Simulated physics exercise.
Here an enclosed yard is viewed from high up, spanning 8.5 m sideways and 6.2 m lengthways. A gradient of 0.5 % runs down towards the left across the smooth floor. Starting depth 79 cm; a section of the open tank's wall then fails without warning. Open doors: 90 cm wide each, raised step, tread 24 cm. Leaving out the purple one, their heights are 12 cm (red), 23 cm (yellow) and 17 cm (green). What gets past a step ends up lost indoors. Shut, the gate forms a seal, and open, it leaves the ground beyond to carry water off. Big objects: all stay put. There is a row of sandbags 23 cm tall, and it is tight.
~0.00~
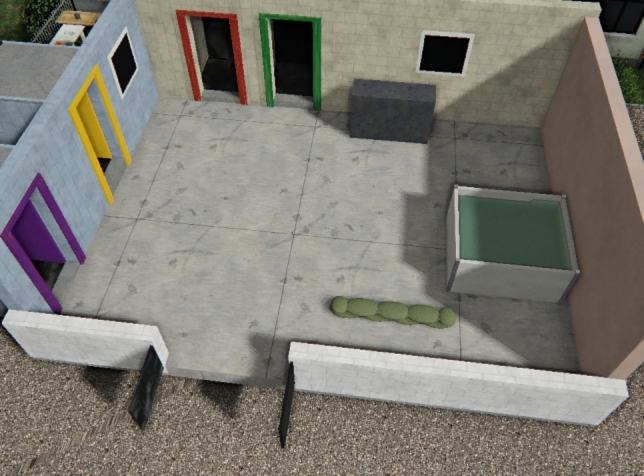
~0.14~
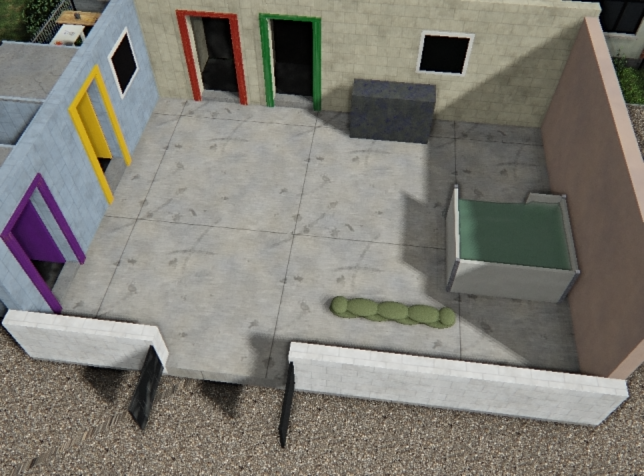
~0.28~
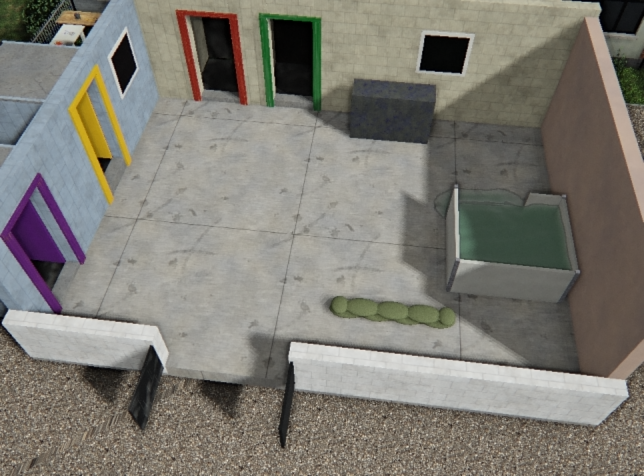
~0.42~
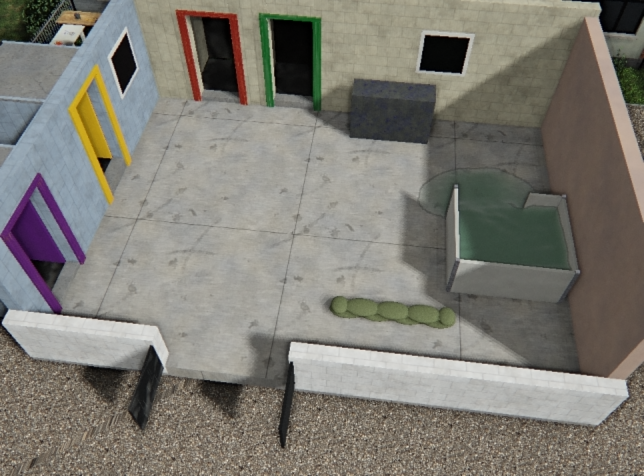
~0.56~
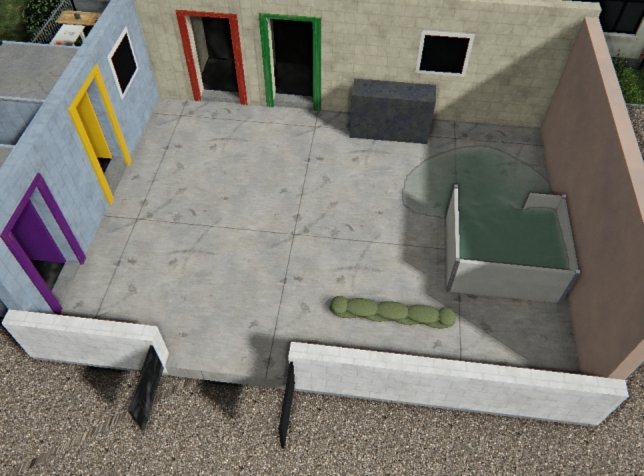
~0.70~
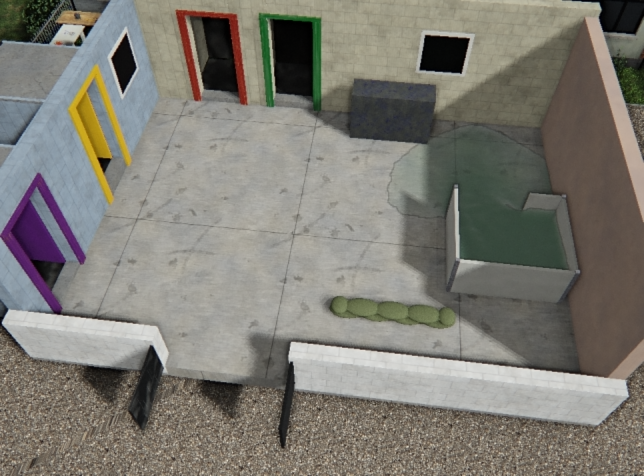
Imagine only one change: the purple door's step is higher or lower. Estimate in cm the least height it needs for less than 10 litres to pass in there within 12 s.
I would say 6.5 cm.
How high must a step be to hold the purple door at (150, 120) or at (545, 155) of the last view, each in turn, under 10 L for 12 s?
First place around 12.0 cm, second around 24 cm.
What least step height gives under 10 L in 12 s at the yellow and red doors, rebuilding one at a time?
About 8.0 cm at yellow and about 6.5 cm at red.
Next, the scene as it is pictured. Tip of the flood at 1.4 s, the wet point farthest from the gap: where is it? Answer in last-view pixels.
The tip of the flood lies near (373, 116).
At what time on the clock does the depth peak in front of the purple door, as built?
Near 11.5 s.
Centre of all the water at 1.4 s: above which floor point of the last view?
Approximately (487, 208).
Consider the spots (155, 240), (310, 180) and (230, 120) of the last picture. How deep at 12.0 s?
Roughly 5, then 3, then 6 cm.
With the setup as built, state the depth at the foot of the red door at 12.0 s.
6.0 cm.
After 1.4 s water covers 20 % of the floor, deepest (44 cm) near (431, 121); it has not reached the purple door.
After 3.0 s water covers 35 % of the floor, deepest (26 cm) near (492, 166); it has not reached the purple door.
After 12.0 s water covers 80 % of the floor, deepest (10 cm) near (47, 338); 10 cm at the purple door, 5 litres in over its 8 cm step.
At the purple door as built, the water arrived by 6.0 s and peaked near 10 cm at 11.4 s.
Run again over the same 12 s with other heights there, 13 litres in over 6 cm, 4 litres over 8.5 cm. The limit of 10 litres is kept from about 6.5 cm up.
